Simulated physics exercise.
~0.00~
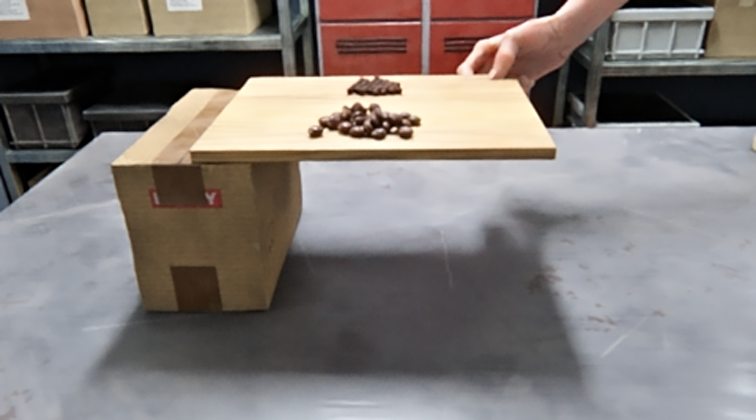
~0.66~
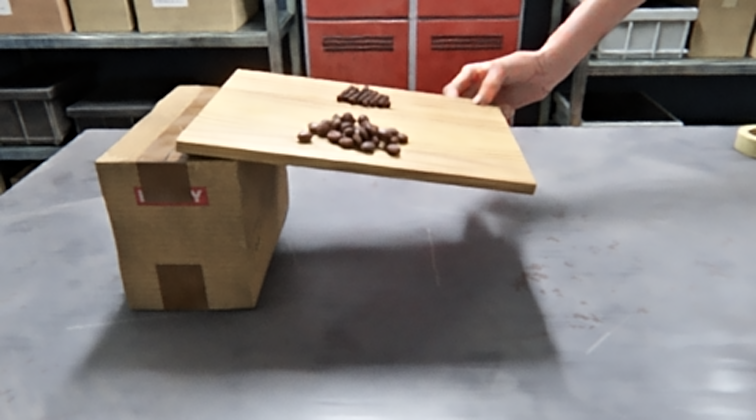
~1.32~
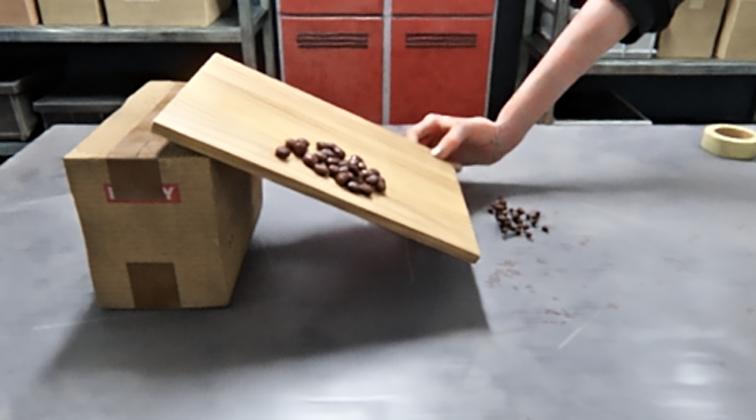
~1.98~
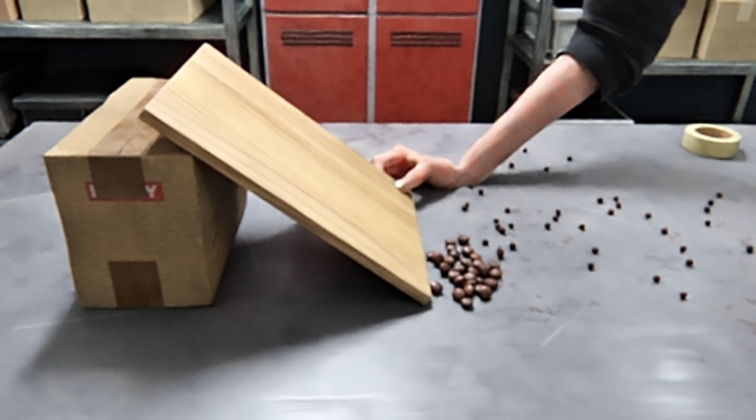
In the video, a hand lowers one end of a wooden board propped on a cardboard box until it reaches the gray table; the small dark pieces at the back slide off first and scatter widely, while the larger brown ones gather at the board's foot.
